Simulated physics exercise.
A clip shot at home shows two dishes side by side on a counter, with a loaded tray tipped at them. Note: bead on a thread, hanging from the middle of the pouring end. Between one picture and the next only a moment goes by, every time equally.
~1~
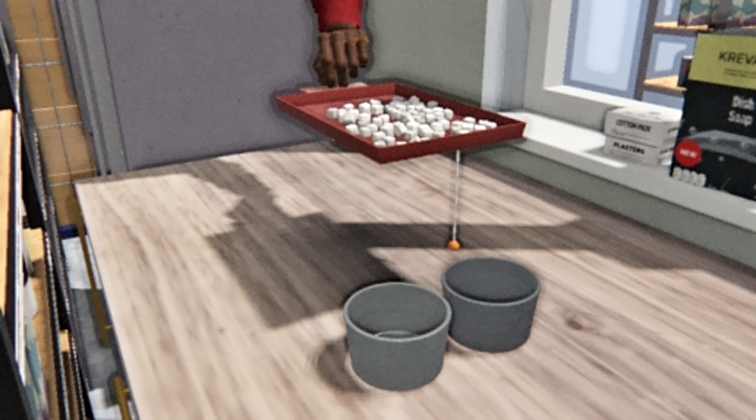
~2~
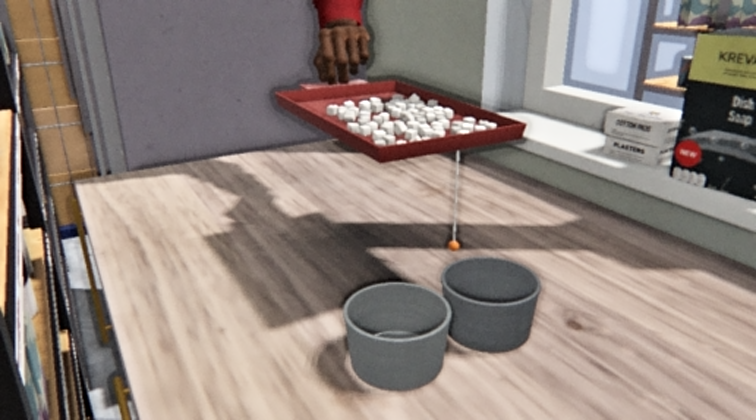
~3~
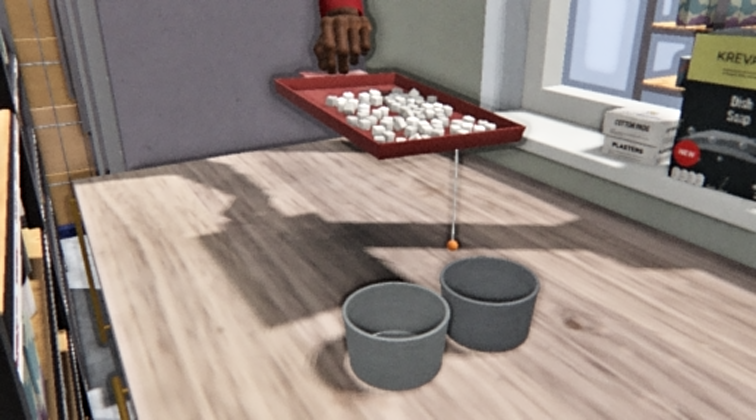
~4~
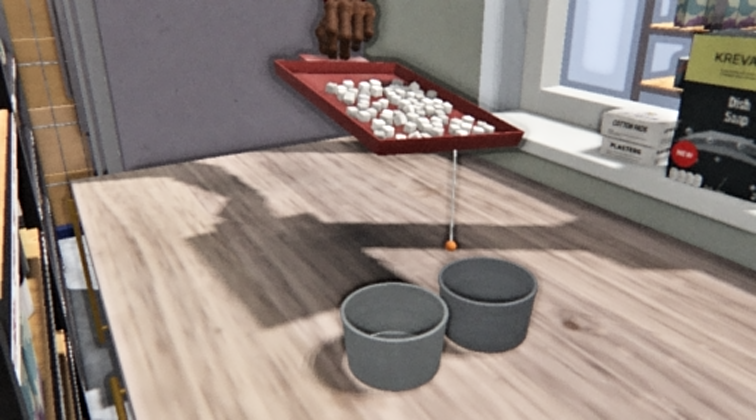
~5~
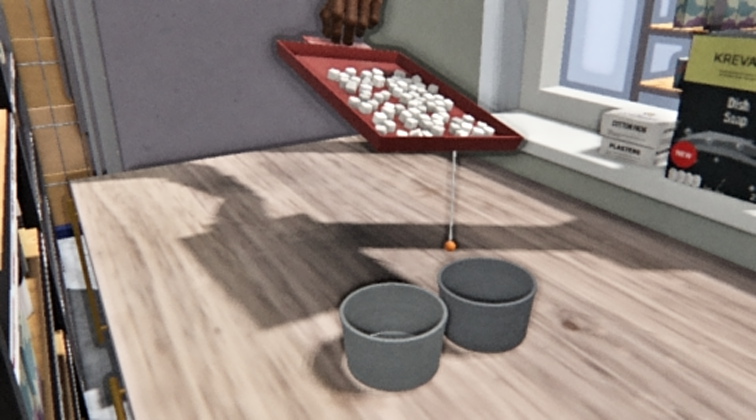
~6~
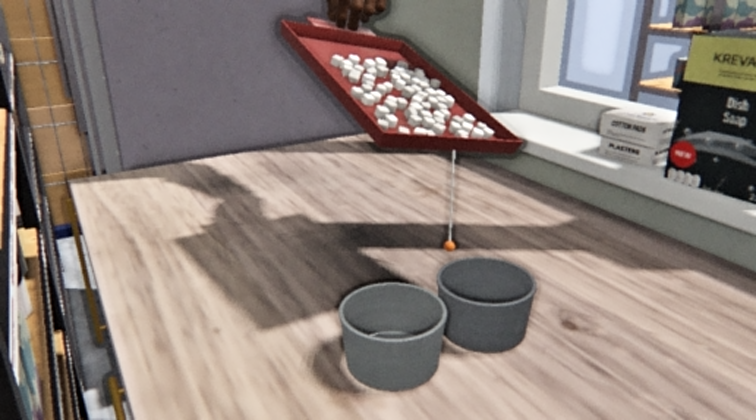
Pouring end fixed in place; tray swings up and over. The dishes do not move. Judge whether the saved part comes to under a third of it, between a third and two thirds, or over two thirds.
The share caught is small, below one third.
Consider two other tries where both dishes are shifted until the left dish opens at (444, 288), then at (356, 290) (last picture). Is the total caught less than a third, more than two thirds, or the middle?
The middle third, then below one third.
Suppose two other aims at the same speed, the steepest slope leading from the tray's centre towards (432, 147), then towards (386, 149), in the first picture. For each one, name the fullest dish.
First try, the dish at right; second try, the dish at left.
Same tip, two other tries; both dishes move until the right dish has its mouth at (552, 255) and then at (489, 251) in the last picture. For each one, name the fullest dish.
With the first placement it's the one to the right, with the second it's the one to the right.
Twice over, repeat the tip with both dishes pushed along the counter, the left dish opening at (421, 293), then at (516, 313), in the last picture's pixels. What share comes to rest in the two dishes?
Trial 1 around 50 percent, trial 2 around 0 percent.
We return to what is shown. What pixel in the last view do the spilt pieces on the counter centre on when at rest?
Roughly pixel (541, 291).
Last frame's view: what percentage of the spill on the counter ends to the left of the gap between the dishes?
I'd put it at close to 0 per cent.
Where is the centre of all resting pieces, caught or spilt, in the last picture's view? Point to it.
Roughly at (537, 297), give or take.
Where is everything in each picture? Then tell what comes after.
Corners of the pouring end near (380, 147) and (523, 122), level; middle of the load near (409, 121), sugar cubes; left dish near (425, 358); right dish near (521, 322); bead on its thread near (454, 246), in the first frame.
Corners of the pouring end near (381, 146) and (523, 123), level; middle of the load near (409, 120), in the second frame.
Corners of the pouring end near (381, 143) and (522, 126), tipped barely, lowest at the right corner; middle of the load near (408, 116), in the third frame.
Corners of the pouring end near (381, 139) and (521, 131), tipped a little, lowest at the right corner; middle of the load near (409, 110), in the fourth frame.
Corners of the pouring end near (383, 135) and (521, 136), tipped clearly, lowest at the right corner; middle of the load near (413, 106), in the fifth frame.
Corners of the pouring end near (385, 131) and (520, 140), tipped clearly, lowest at the right corner; middle of the load near (418, 99); left dish near (421, 358); right dish near (517, 322), in the sixth frame.
Shortly afterwards, tray tipped steeply; the whole lot on the tray.
Next, tray tipped past a quarter turn; all but a few on the tray; only a few outside both.
Some moments later, tray tipped past a quarter turn; near a quarter in the right dish; the bulk outside both.
In the end, tray tipped past a quarter turn; none at all in the left dish; near a quarter in the right dish; the bulk outside both.
